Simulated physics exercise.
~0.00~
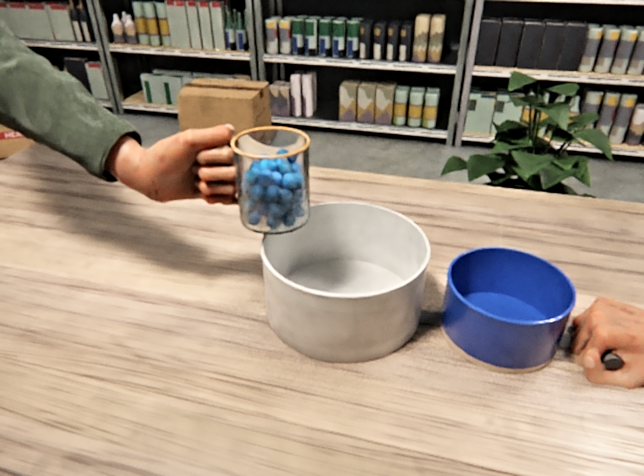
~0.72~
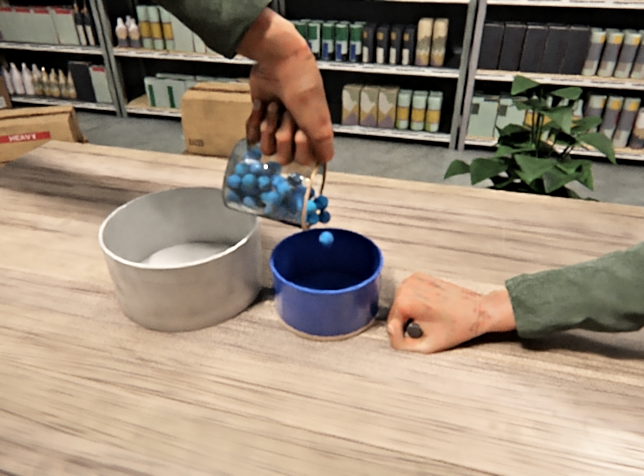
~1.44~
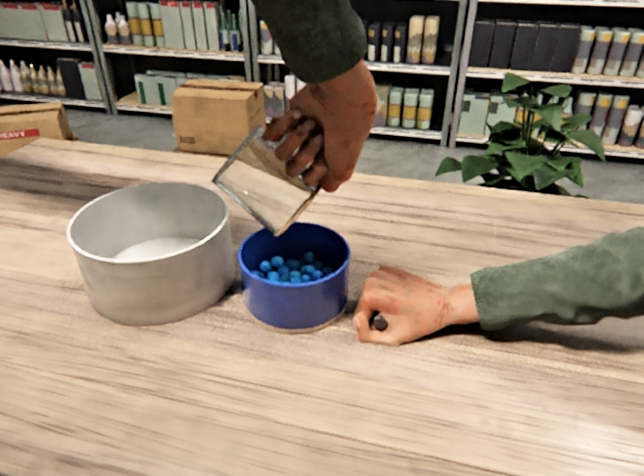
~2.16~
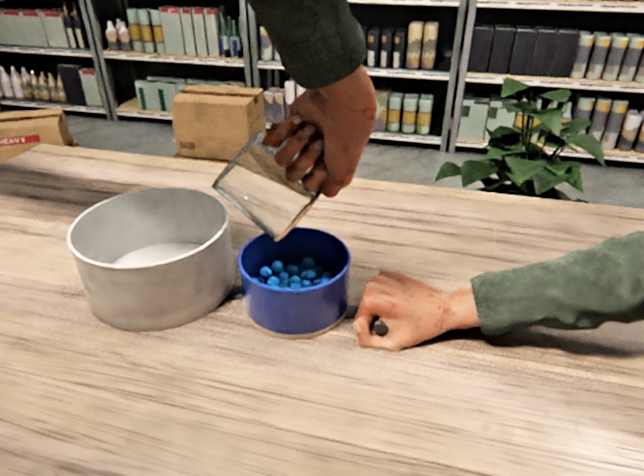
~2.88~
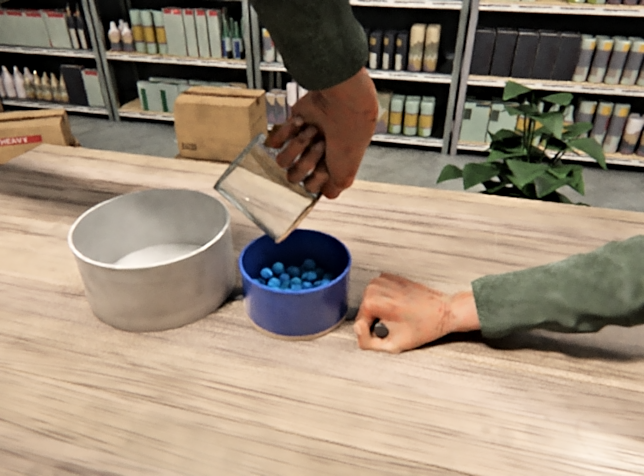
In this clip, a hand holds a glass cup of small blue balls as a white pot and a blue pot slide left across a table; the cup tips, pouring the balls into the blue pot, and stays tilted and empty above the stationary pots.
